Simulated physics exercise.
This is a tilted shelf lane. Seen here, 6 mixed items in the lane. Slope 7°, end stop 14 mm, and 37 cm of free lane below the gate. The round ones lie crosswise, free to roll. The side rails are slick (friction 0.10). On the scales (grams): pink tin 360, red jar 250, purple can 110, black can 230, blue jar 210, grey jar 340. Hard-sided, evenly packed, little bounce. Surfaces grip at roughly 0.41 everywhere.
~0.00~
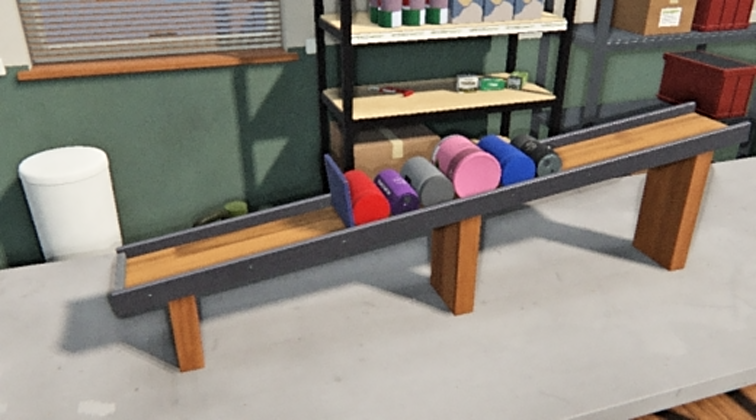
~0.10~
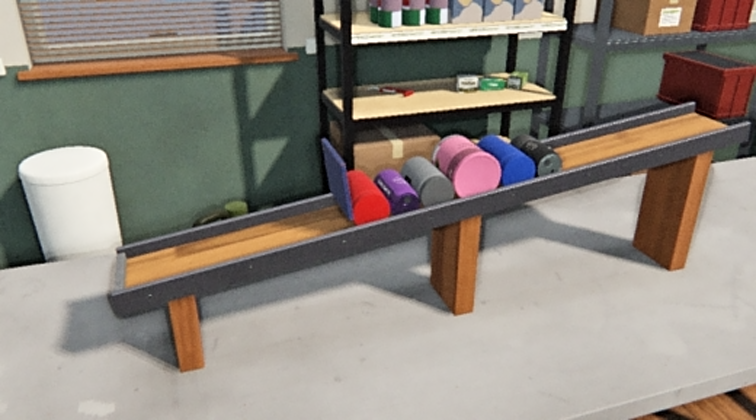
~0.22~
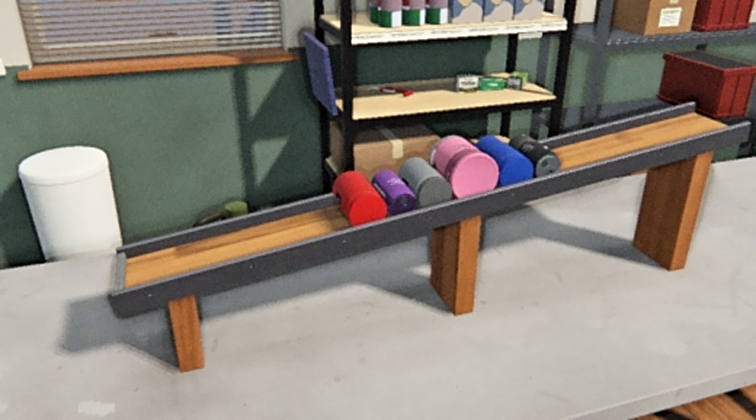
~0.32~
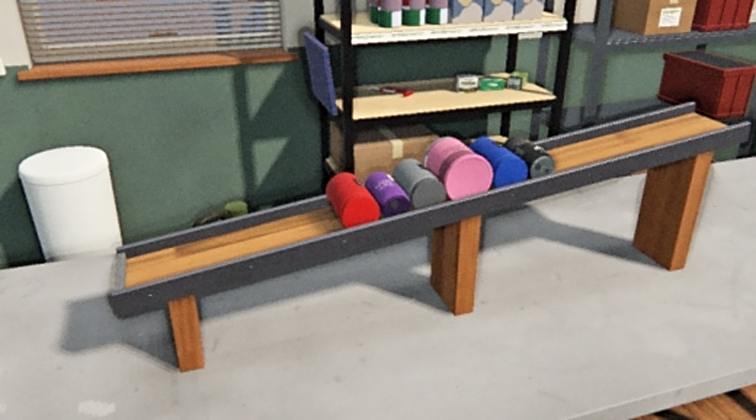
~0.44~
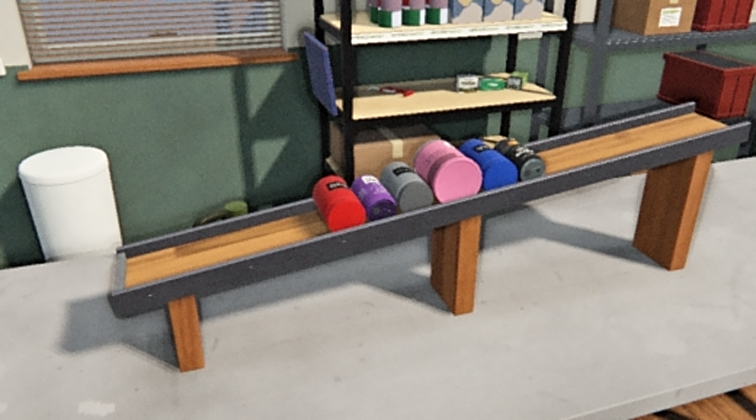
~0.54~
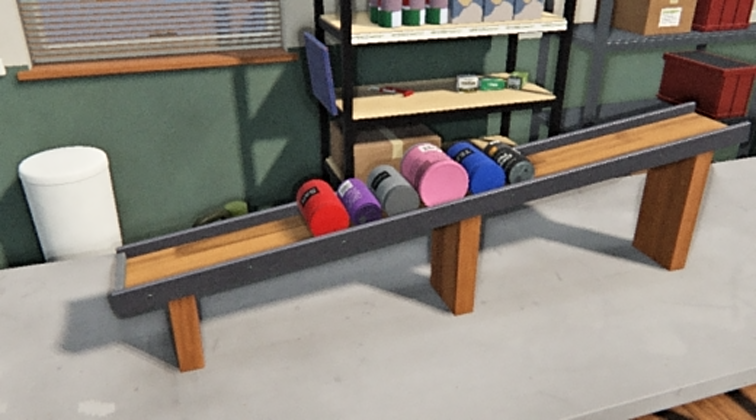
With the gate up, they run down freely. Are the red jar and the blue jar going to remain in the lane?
The red jar clears the end, the blue jar stops in the lane.
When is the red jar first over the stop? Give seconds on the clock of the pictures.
Near 1.2 s.
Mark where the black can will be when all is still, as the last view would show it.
Near (270, 225).
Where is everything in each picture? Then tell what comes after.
The first picture shows gate shut; red jar (362, 199); blue jar (503, 163).
The second picture shows black can (534, 157); grey jar (427, 183).
The third picture shows leader 36 cm from the stop; pink tin (462, 168); purple can (393, 194).
The fourth picture shows leader 35 cm from the stop; black can (527, 158); grey jar (418, 186).
The fifth picture shows leader 33 cm from the stop; red jar (338, 205); pink tin (446, 172).
The sixth picture shows leader 30 cm from the stop; red jar (322, 210); blue jar (474, 170).
After 0.94 s, leader 11 cm from the stop; red jar near (213, 238); blue jar near (394, 191).
After 1.34 s, red jar now over the stop; blue jar near (263, 224).
At rest (2.1 s), over the stop, red jar and purple can; the other 4 in the lane. In the last view, blue jar near (232, 233).
